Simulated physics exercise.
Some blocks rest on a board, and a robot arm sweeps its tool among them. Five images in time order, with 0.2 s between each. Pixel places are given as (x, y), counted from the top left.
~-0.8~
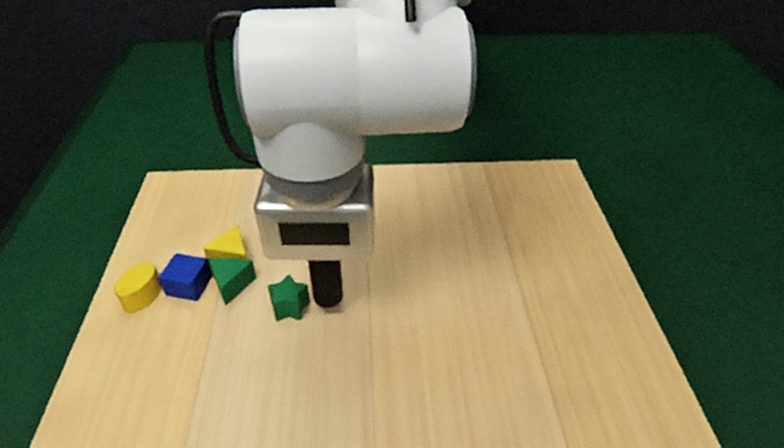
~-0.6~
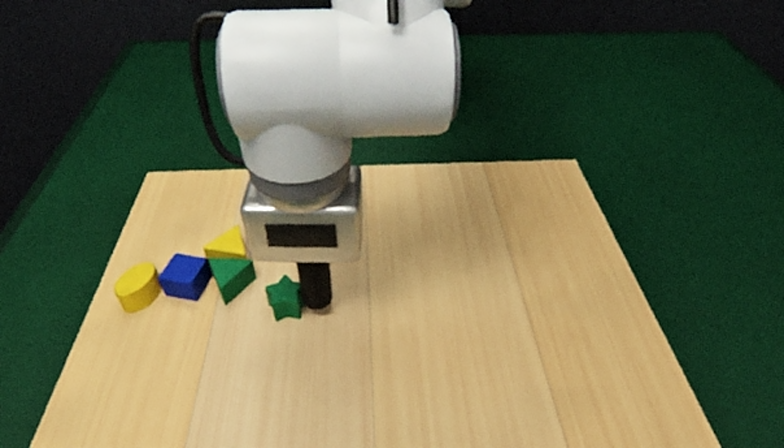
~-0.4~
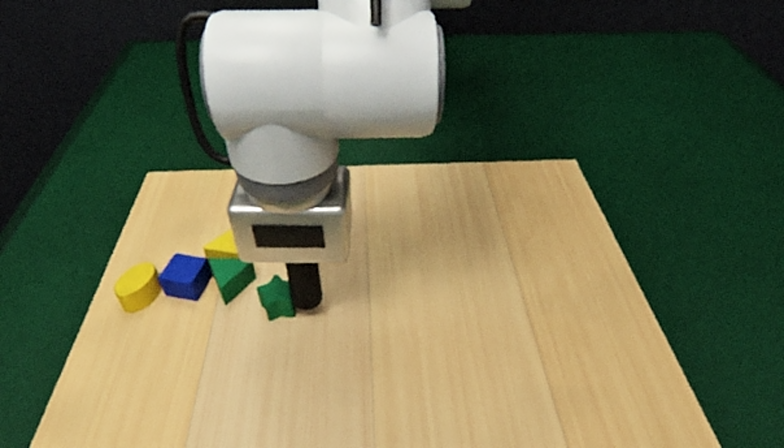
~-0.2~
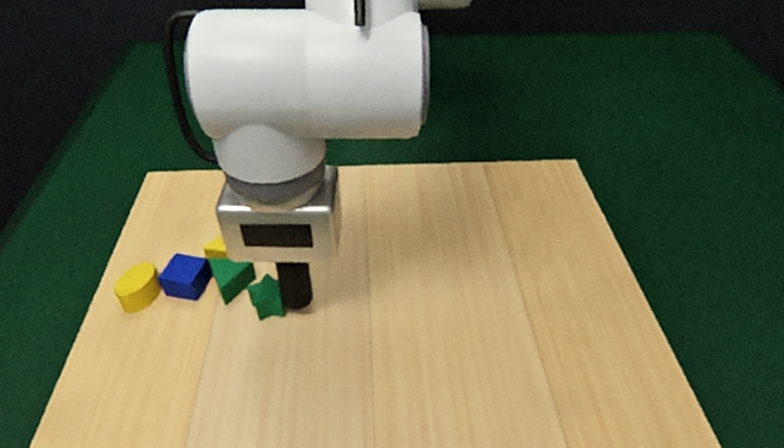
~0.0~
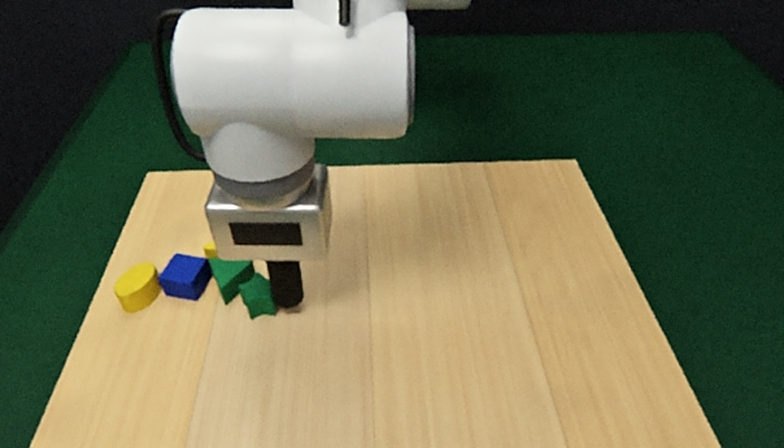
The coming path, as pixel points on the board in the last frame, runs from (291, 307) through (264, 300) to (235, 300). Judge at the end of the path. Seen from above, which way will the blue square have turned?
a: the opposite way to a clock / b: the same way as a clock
a: The opposite way to a clock.
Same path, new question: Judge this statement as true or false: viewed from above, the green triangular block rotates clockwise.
That is true.
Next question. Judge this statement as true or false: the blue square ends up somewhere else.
Verdict: True.
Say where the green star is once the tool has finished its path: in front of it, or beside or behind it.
The green star is leading.
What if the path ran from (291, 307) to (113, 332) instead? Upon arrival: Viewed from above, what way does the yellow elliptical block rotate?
From above, the yellow elliptical block will be seen to turn anti-clockwise.
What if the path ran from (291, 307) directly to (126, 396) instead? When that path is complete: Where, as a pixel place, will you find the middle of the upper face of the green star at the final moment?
My estimate: (227, 295).
On the path given first. Halfway along, tool (262, 290); blue square (179, 267), turned 15° anticlockwise; green triangular block (215, 262); green star (231, 280).
At the end, tool (232, 290); yellow elliptical block (125, 277), turned 25° anticlockwise; blue square (163, 260), turned 20° anticlockwise; green triangular block (196, 256), turned 20° clockwise; green star (202, 277).
